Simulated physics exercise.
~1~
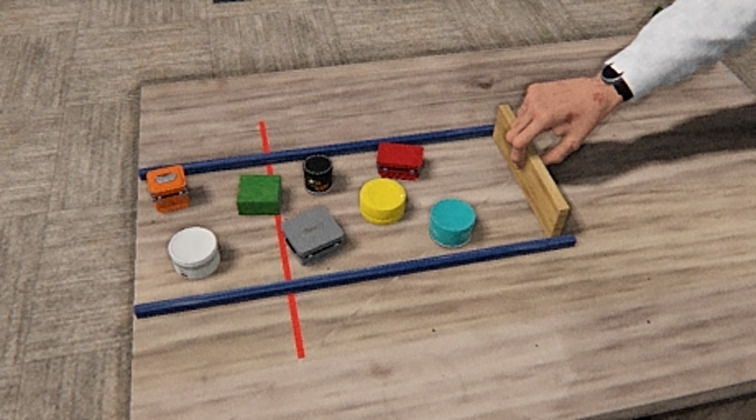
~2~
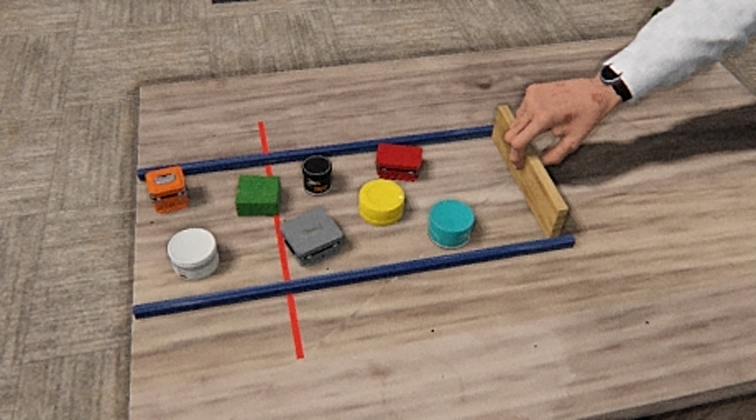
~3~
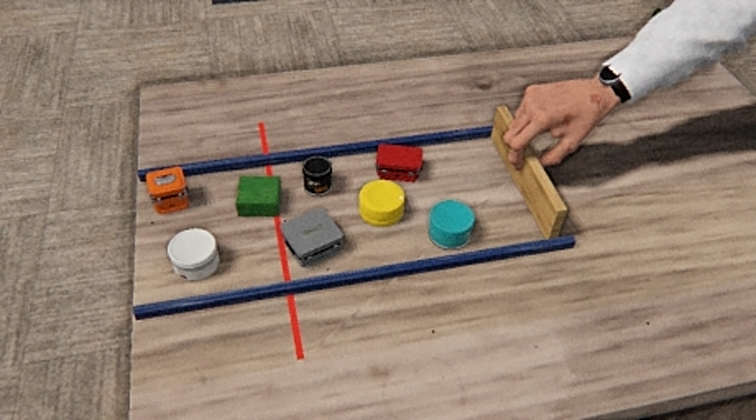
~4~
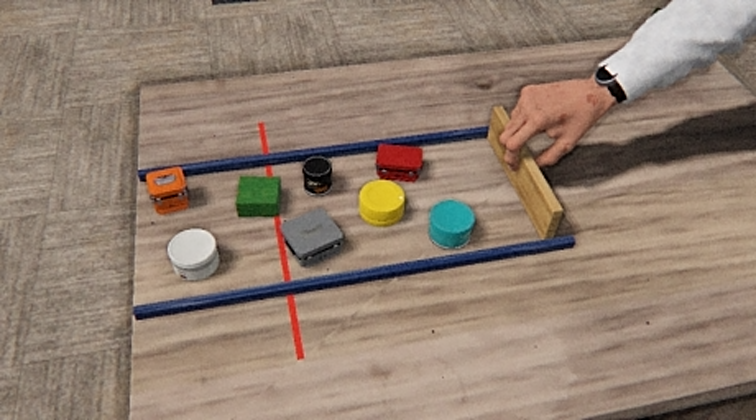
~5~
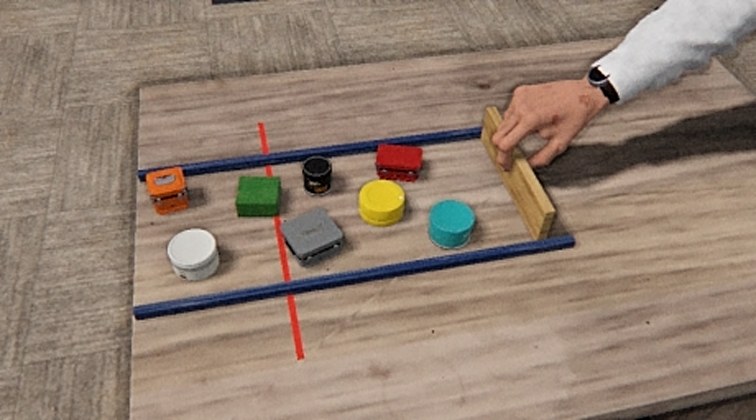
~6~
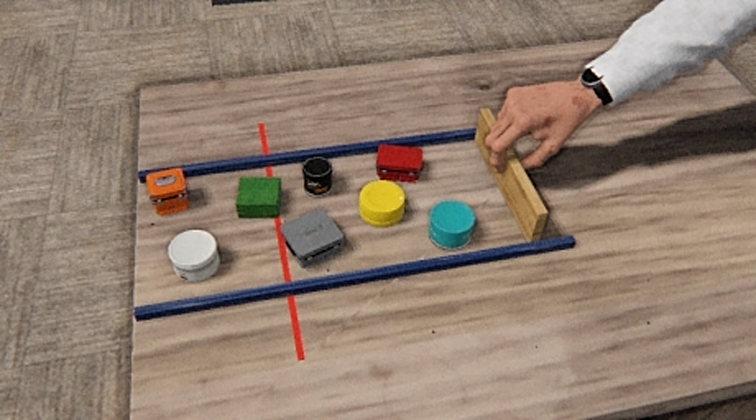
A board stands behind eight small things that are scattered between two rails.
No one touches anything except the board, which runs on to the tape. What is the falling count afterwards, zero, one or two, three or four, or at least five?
The pieces that drop number zero in all.
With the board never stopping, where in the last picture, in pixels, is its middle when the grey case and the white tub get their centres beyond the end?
Around (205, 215) first and around (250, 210) second.
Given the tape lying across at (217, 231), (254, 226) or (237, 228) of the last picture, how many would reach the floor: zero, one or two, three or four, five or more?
1 or 2; no fall at all; one to two.
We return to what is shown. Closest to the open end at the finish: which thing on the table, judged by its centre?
The white tub is the one.
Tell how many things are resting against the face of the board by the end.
3 touch it.
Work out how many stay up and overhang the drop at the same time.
I'd put it at 0.
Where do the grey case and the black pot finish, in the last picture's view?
Listed in order, first is (212, 256) and the other is (209, 186).
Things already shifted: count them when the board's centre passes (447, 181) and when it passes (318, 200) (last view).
1, then 6.
Early on, none off yet; orange case at rest near (169, 192); white tub at rest near (195, 256); green block at rest near (259, 197).
A while later, none off yet; orange case at rest near (169, 192); white tub at rest near (195, 256); green block travelled about its own width near (225, 205).
Finally, the number that fall off is zero.
